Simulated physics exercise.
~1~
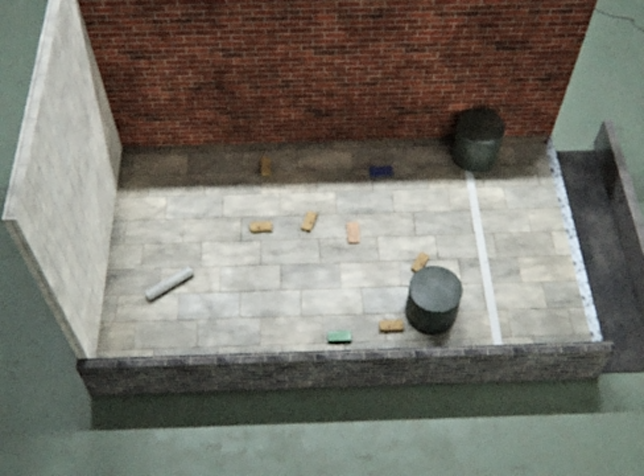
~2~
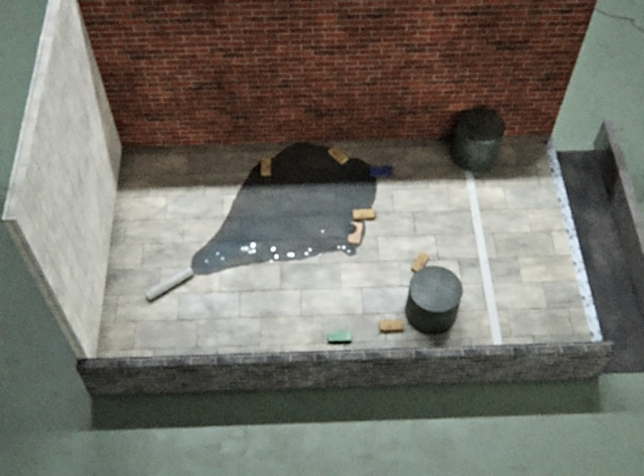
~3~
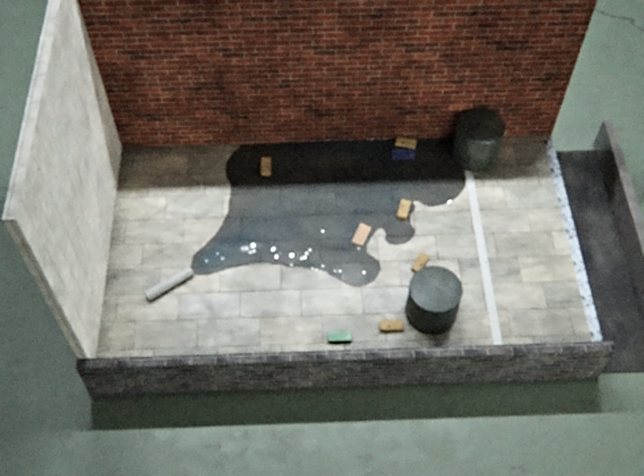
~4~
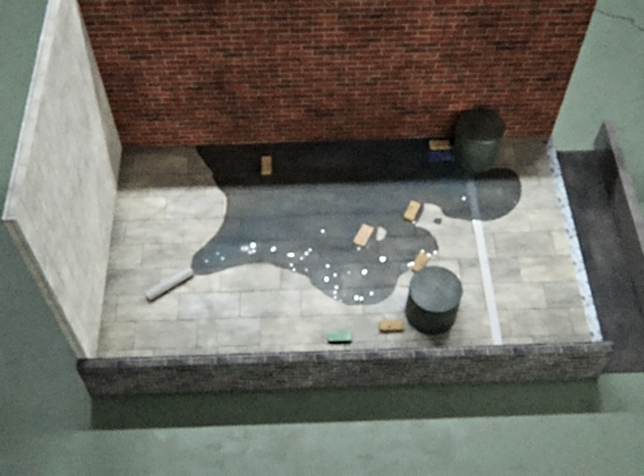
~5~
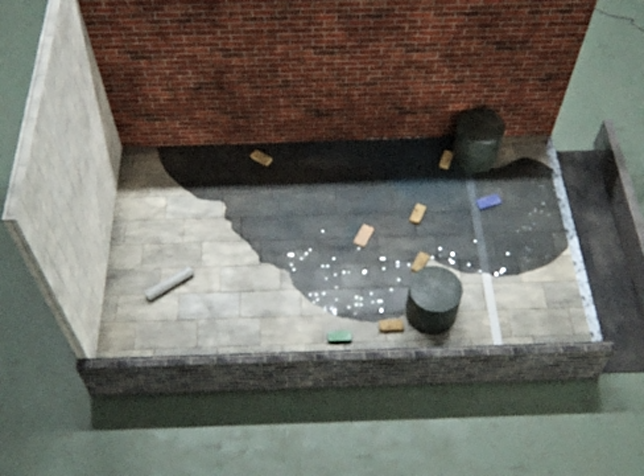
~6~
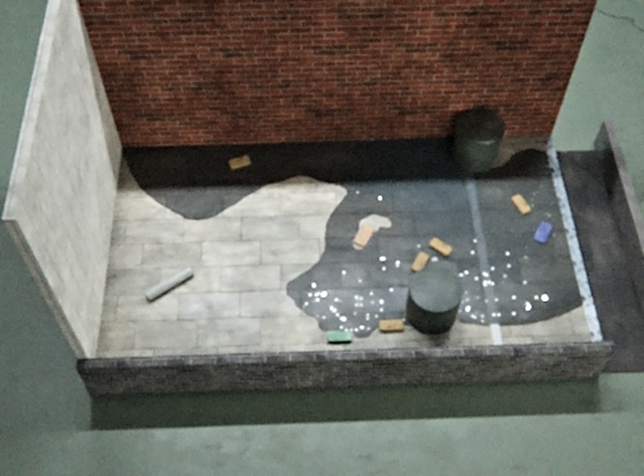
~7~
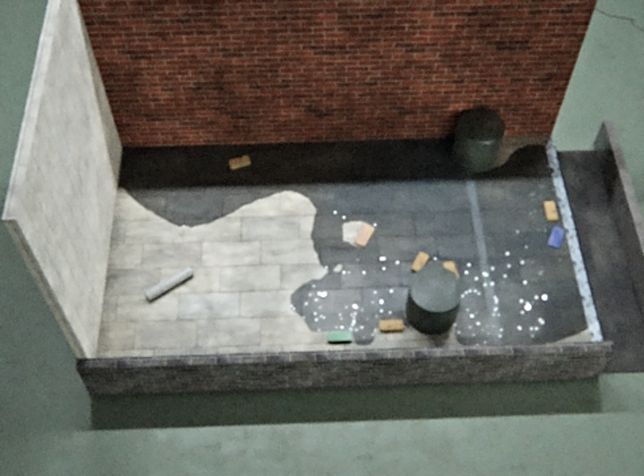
The clip opens on a dry, pale paved bay with a brick wall behind, two dark drums, a white line and small blocks and boards scattered about. Dark water spreads from the hose at left toward the wall, pushing a tan piece up and right. The pool widens rightward, and the blue board slides along the wall toward the far drum. The water then draws away from the hose, while the blue board crosses the line, followed by a tan piece. Both end near the right edge, while the green block stays at the front, short of the line.
